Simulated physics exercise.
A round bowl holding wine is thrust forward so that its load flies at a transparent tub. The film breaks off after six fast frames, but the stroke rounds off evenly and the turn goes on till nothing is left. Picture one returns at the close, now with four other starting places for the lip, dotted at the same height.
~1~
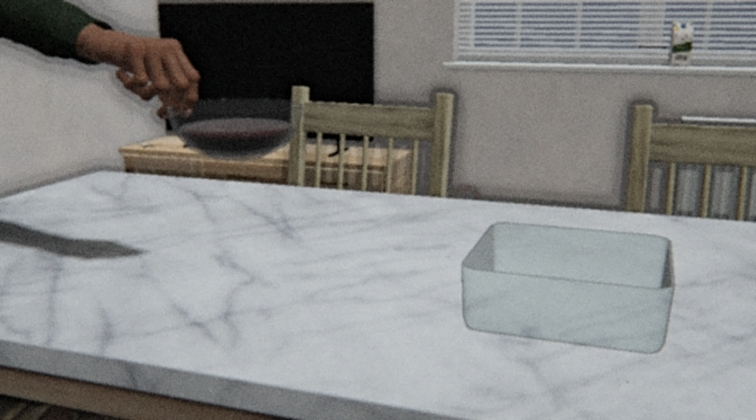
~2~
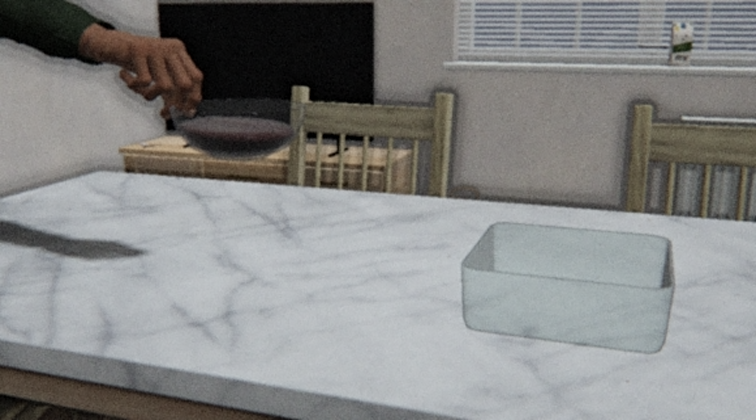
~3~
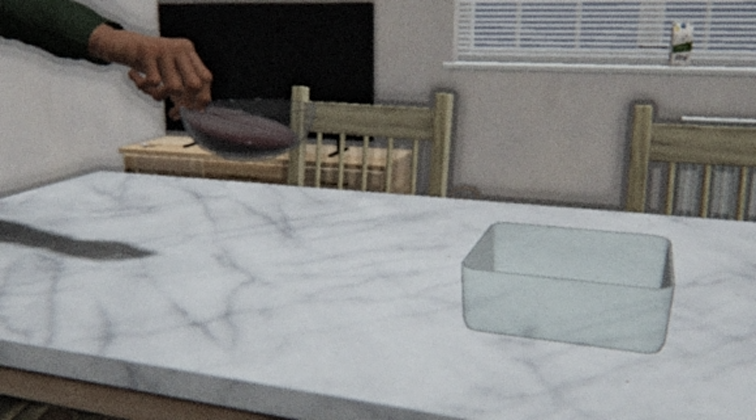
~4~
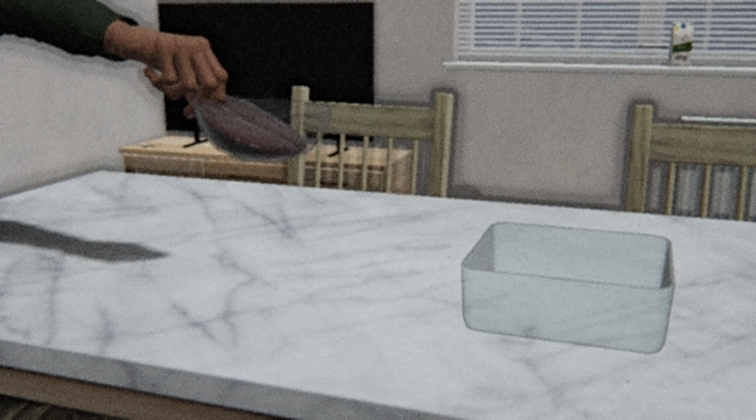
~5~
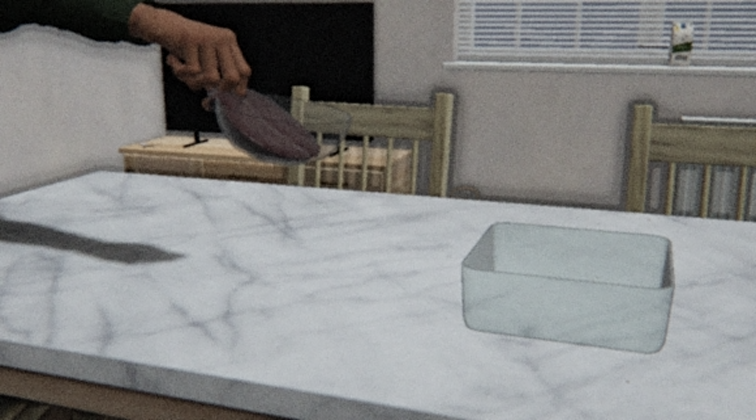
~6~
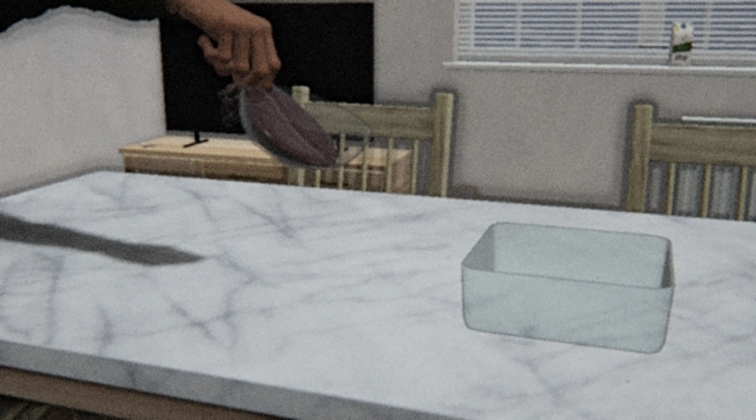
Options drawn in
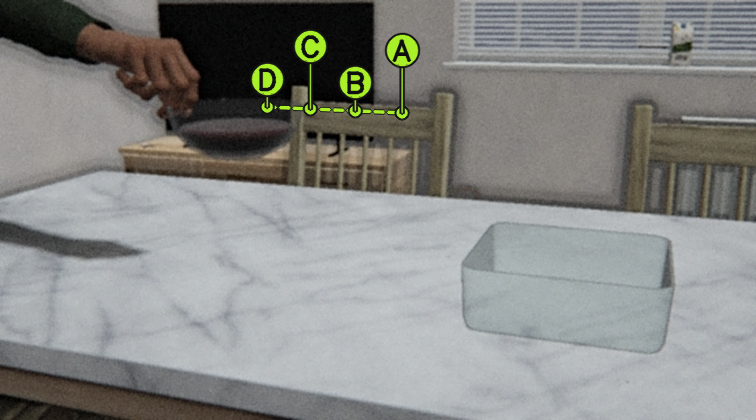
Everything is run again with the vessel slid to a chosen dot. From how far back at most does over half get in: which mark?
Go for B.
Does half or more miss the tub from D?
Yes, that goes wrong.
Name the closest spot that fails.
C it is.
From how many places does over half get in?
Two.
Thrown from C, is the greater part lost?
Yes, that goes wrong.
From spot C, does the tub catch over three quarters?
No.
On the marked copy, A at (402, 112); B at (355, 110); C at (310, 108); D at (267, 107).
With A, about 82 % lands in the tub, 13 % falls short and 5 % goes beside or beyond.
With B, about 63 % lands in the tub, 25 % falls short and 12 % goes beside or beyond.
With C, about 37 % lands in the tub, 54 % falls short and 9 % goes beside or beyond.
With D, about 9 % lands in the tub, 84 % falls short and 6 % goes beside or beyond.
